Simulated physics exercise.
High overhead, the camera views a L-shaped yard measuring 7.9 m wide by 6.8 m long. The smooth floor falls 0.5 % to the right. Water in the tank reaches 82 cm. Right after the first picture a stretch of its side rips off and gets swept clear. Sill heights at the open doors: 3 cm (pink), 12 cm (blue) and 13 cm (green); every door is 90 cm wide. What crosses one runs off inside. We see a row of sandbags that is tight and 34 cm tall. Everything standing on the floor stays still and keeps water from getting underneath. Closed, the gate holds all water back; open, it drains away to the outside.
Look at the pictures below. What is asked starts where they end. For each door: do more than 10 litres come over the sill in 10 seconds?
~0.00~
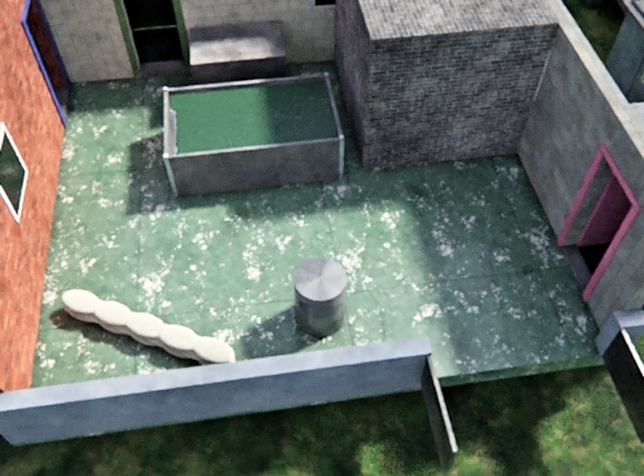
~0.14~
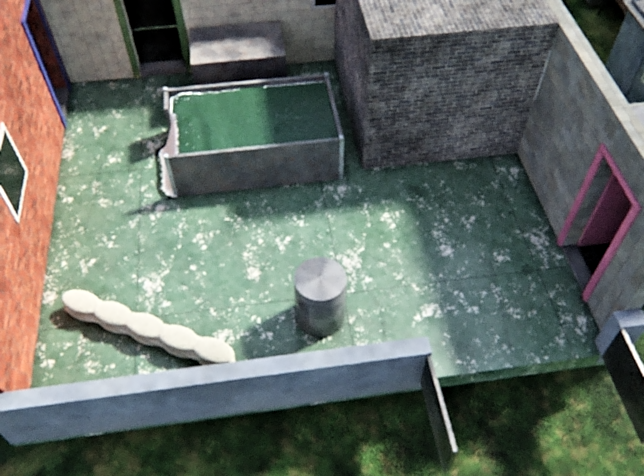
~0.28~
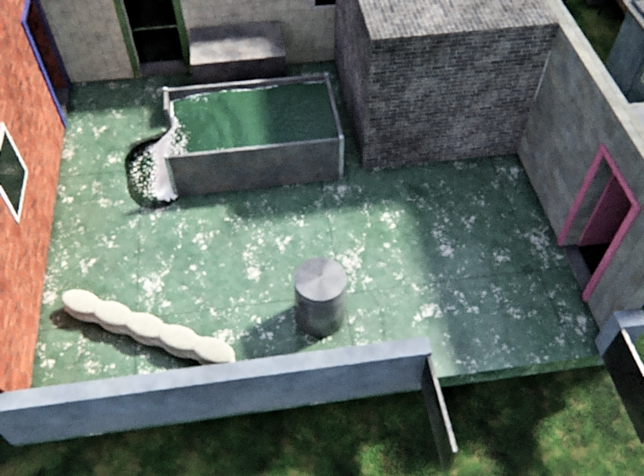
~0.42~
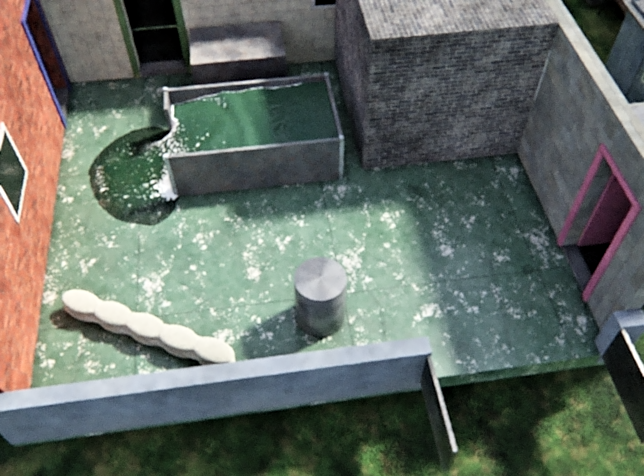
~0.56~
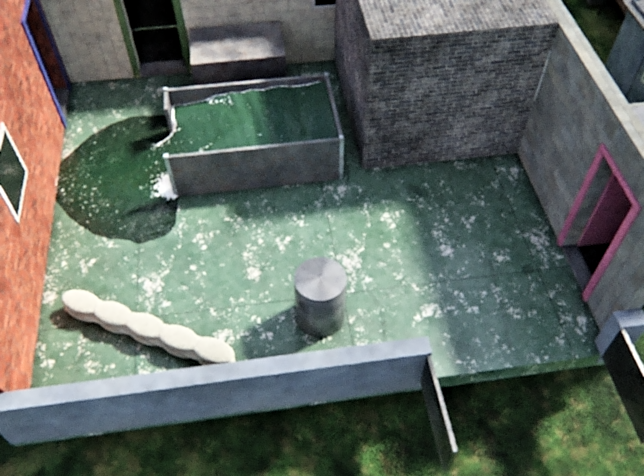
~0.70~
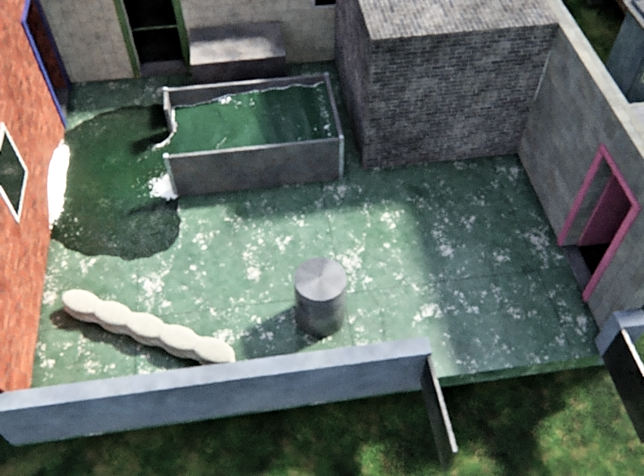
In order: The pink door lets too much in; the blue door lets too much in; the green door lets too much in.
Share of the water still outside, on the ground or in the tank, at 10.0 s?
Roughly 94 percent.
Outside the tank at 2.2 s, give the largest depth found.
Up to near 44 cm.
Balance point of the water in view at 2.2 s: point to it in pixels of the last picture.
I'd put it close to (175, 175).
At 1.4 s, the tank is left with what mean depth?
Roughly 55 cm on average.
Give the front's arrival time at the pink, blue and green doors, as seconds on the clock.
Times - pink 6.0 s, blue 1.0 s, green 1.8 s.
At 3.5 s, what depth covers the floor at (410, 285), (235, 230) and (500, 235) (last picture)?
Depth readings in turn - 0, 1, 0 cm.
After 1.4 s water covers 20 % of the floor and is deepest (46 cm) near (58, 183); pink door not reached, blue door 14 cm at the sill, 0 L in, green door not reached.
After 2.2 s water covers 25 % of the floor and is deepest (44 cm) near (27, 415); pink door not reached, blue door 16 cm at the sill, 4 L in, green door 7 cm at the sill, 0 L in.
After 3.5 s water covers 50 % of the floor and is deepest (30 cm) near (71, 87); pink door not reached, blue door 18 cm at the sill, 26 L in, green door 14 cm at the sill, 1 L in.
After 6.0 s water covers 85 % of the floor and is deepest (20 cm) near (71, 87); pink door 4 cm at the sill, 0 L in, blue door 16 cm at the sill, 62 L in, green door 14 cm at the sill, 14 L in.
After 10.0 s water covers 95 % of the floor and is deepest (16 cm) near (167, 360); pink door 9 cm at the sill, 64 L in, blue door 9 cm at the sill, 72 L in, green door 10 cm at the sill, 21 L in.
